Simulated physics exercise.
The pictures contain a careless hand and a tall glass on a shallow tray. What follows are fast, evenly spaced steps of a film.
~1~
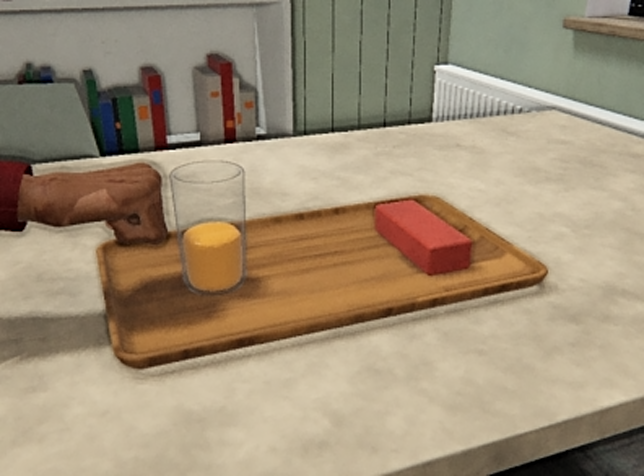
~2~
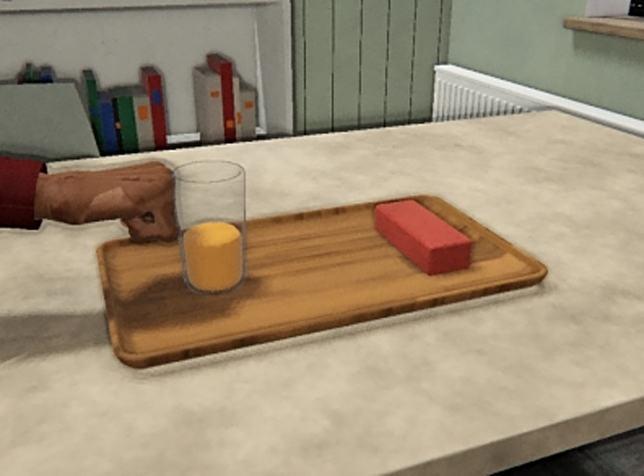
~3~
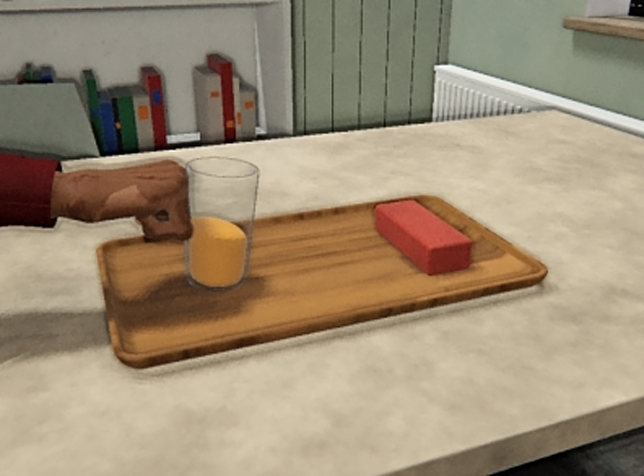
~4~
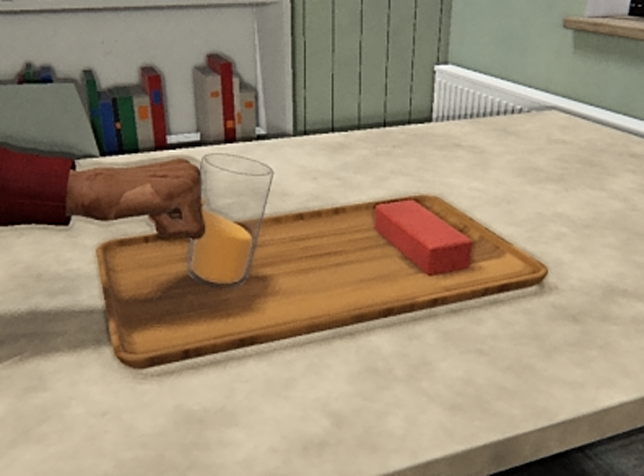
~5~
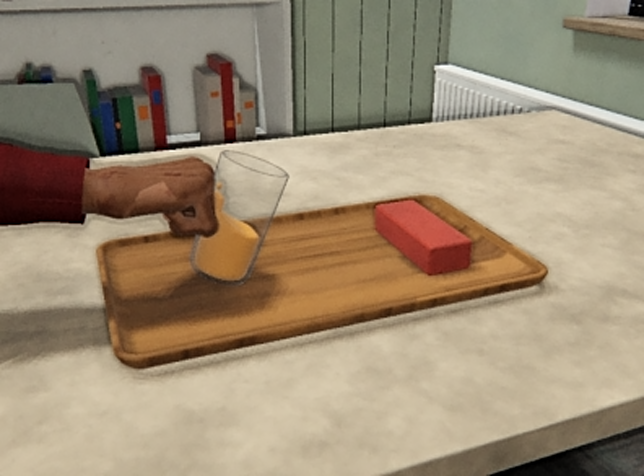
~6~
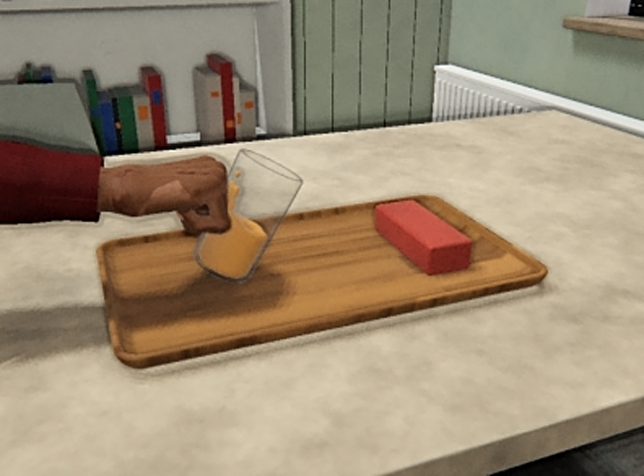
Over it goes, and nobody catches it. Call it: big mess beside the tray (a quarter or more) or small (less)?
Small.
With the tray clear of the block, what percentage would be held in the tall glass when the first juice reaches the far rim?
You'd be looking at something near 50 in a hundred.
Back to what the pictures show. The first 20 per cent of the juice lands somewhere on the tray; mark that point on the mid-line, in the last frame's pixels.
I'd put it at roughly (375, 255) on the centre line.
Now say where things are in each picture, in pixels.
In the first picture, it leans 0°; its right rim is at (240, 170); the juice meets the walls at (183, 236) and (238, 227); the tray's far rim is at (484, 229); a block is fixed to the tray further along.
In the second picture, it leans 0°; its right rim is at (241, 170); the juice meets the walls at (183, 235) and (238, 227).
In the third picture, it leans 7°; its right rim is at (255, 170); the juice meets the walls at (189, 219) and (240, 226).
In the fourth picture, it leans 14°; its right rim is at (269, 171); the juice meets the walls at (199, 200) and (251, 228).
In the fifth picture, it leans 22°; its right rim is at (284, 174); the juice meets the walls at (206, 216) and (257, 229).
In the sixth picture, it leans 30°; its right rim is at (298, 179); the juice meets the walls at (211, 219) and (264, 227).
A moment on, the tall glass lies on its side and 100 per cent is in the glass, 0 on the tray and 0 above or beyond its rim.
Next, the tall glass lies on its side and 58 per cent is in the glass, 26 on the tray and 16 above or beyond its rim.
Then the tall glass lies on its side and 30 per cent is in the glass, 46 on the tray and 24 above or beyond its rim.
Later the tall glass lies on its side and 17 per cent is in the glass, 73 on the tray and 10 above or beyond its rim.
In the end 90 per cent is held by tray and glass, 10 is off the tray.
